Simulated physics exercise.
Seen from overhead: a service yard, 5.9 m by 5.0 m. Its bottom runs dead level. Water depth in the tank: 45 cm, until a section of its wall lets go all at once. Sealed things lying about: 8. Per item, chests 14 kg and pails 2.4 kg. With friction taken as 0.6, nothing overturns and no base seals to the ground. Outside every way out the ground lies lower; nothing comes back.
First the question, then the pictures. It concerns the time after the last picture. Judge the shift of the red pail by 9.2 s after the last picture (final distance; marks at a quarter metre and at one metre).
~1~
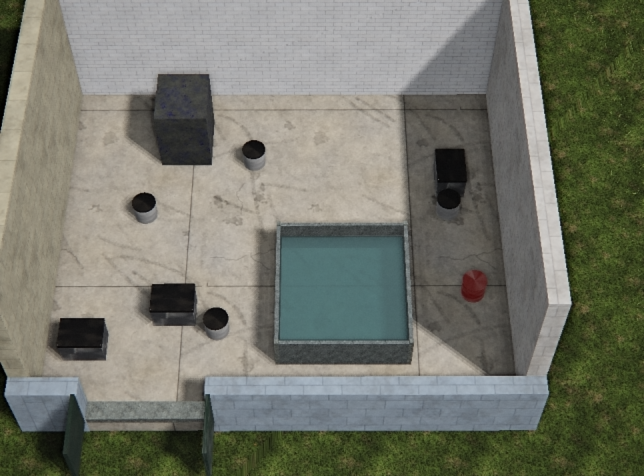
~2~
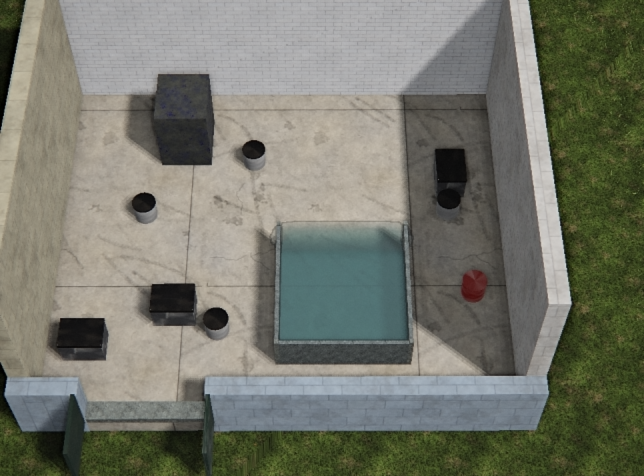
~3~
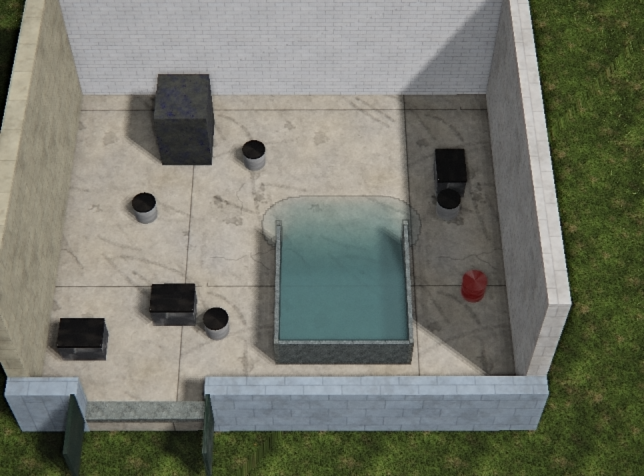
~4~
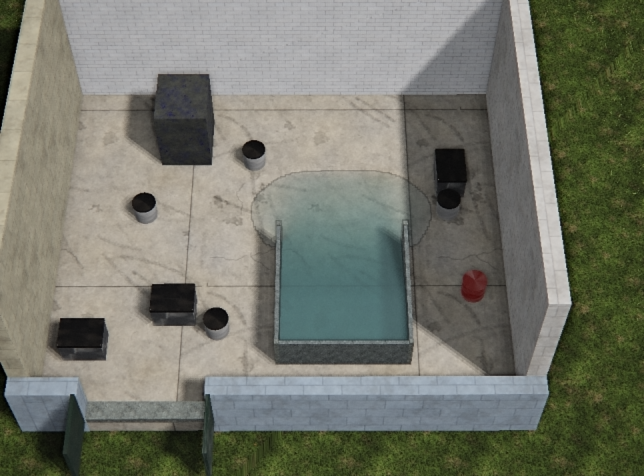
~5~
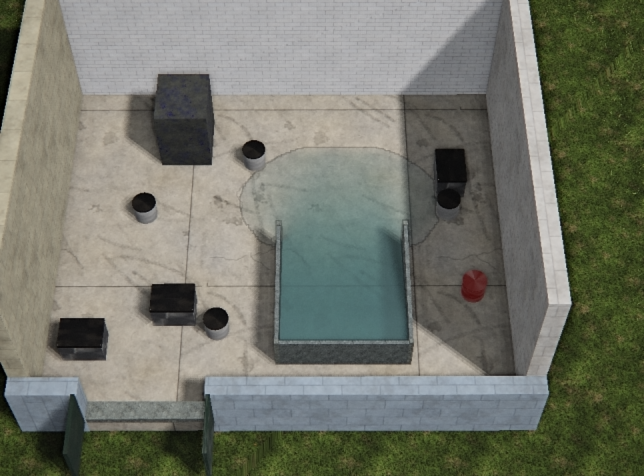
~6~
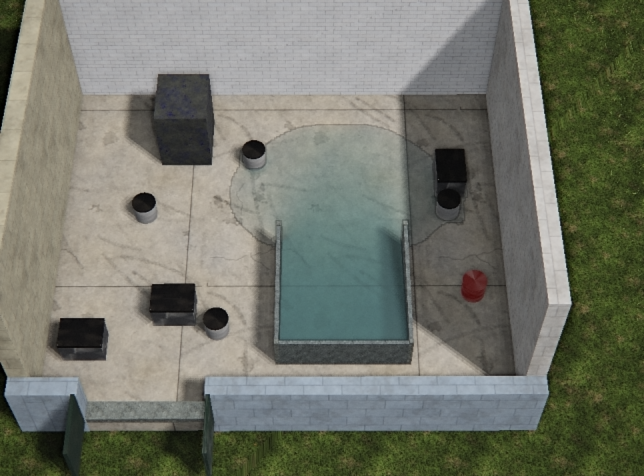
The red pail goes a long distance.
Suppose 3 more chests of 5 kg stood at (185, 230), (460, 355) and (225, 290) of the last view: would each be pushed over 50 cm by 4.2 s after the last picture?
Order as asked - not as far, not as far, not as far.
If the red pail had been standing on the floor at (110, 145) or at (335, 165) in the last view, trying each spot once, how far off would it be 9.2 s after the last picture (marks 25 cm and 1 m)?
In that order: It goes a long way; it goes a long way.
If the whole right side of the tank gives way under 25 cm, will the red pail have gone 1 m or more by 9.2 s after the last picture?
I'd expect the red pail to have ended up far off.
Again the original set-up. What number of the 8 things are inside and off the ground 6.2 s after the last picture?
My tally comes to 3.
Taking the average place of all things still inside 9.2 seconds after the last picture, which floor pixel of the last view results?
I'd put it around (233, 297).
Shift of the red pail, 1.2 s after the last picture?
It is about 0 cm out of place by then.
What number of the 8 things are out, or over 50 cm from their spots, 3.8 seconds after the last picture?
That would be 4.
Then, 1.2 s after the last picture the red pail is near (475, 280), 0.0 m from its start, aground; 0 of 8 are out; 1 afloat.
Then, 3.8 s after the last picture the red pail is near (453, 329), 0.8 m from its start, aground; 0 of 8 are out; 1 afloat.
Then, 6.2 s after the last picture the red pail is near (325, 373), 2.3 m from its start, afloat; 0 of 8 are out; 3 afloat.
Then, 9.2 s after the last picture the red pail has gone out; 1 of 8 are out; 4 afloat.
